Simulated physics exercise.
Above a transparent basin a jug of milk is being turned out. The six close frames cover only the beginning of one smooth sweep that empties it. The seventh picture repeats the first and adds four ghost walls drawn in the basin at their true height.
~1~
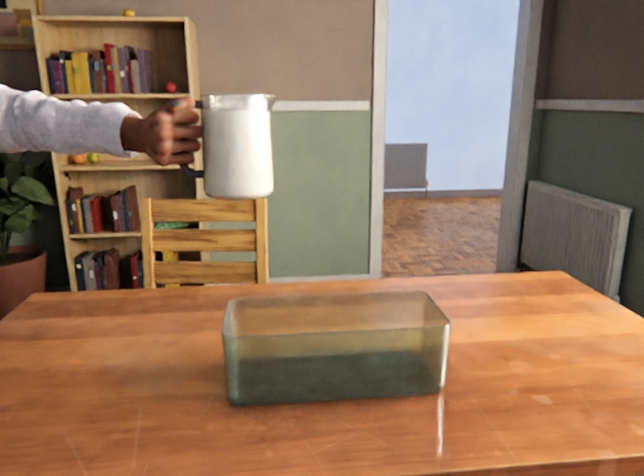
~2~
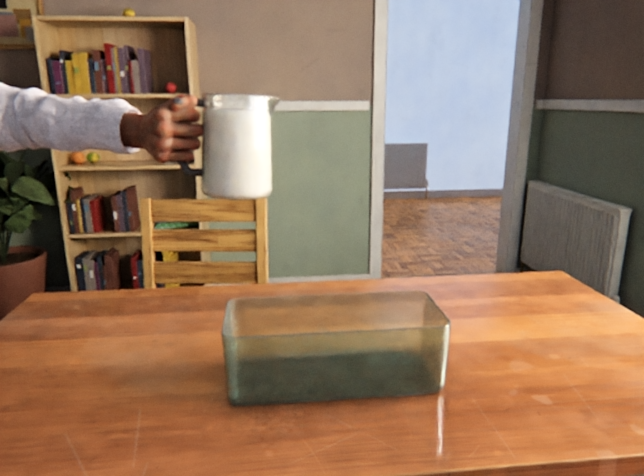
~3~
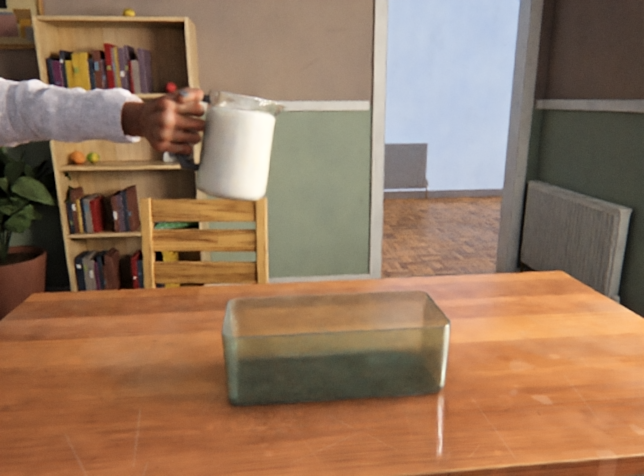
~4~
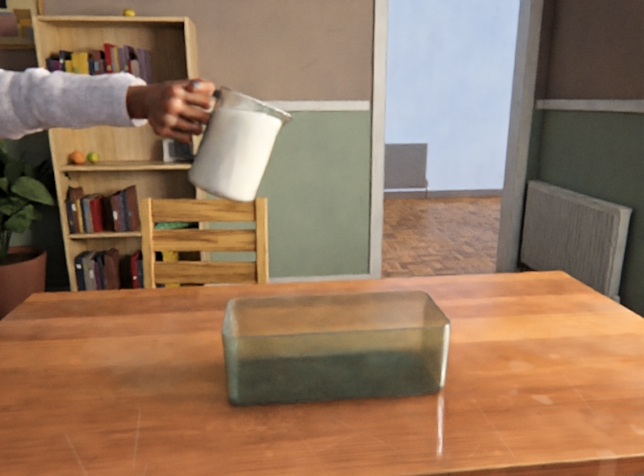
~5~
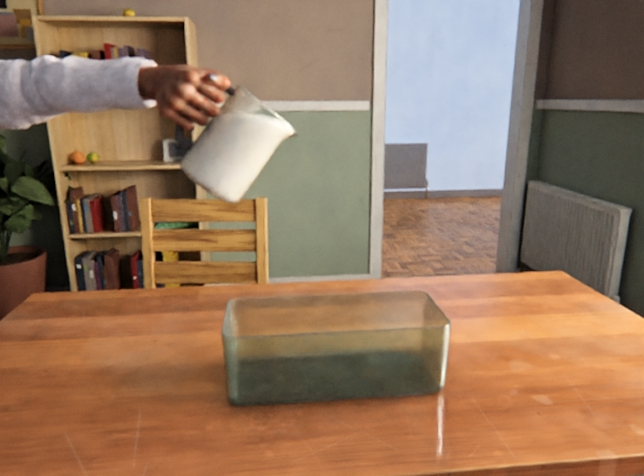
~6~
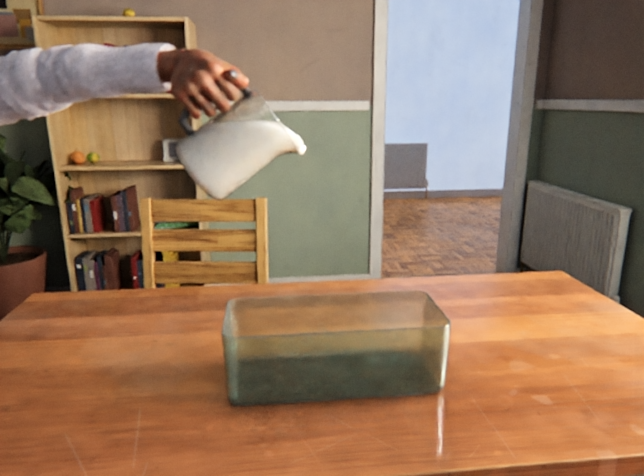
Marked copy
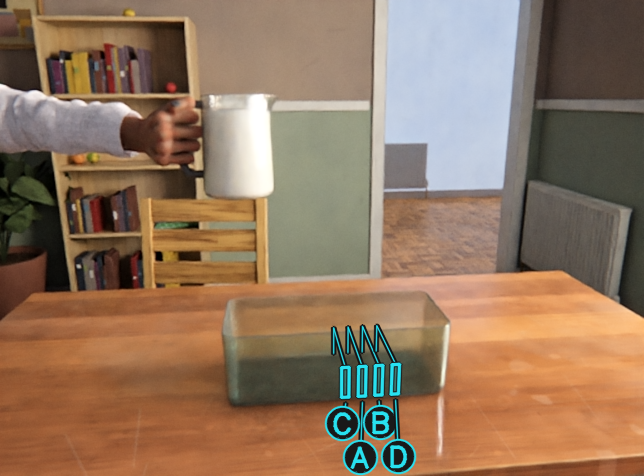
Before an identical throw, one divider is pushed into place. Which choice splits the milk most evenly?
Use place A.
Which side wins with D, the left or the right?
The left one.
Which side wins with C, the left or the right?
The right side.
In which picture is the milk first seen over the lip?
Picture 6.
In cyan, A at (362, 402); B at (379, 401); C at (345, 403); D at (395, 399).
Choosing A, about 47 % ends left of the wall and 47 % right of it; 6 % is lost outside.
Choosing B, about 79 % ends left of the wall and 9 % right of it; 12 % is lost outside.
Choosing C, about 12 % ends left of the wall and 82 % right of it; 6 % is lost outside.
Choosing D, about 82 % ends left of the wall and 7 % right of it; 10 % is lost outside.
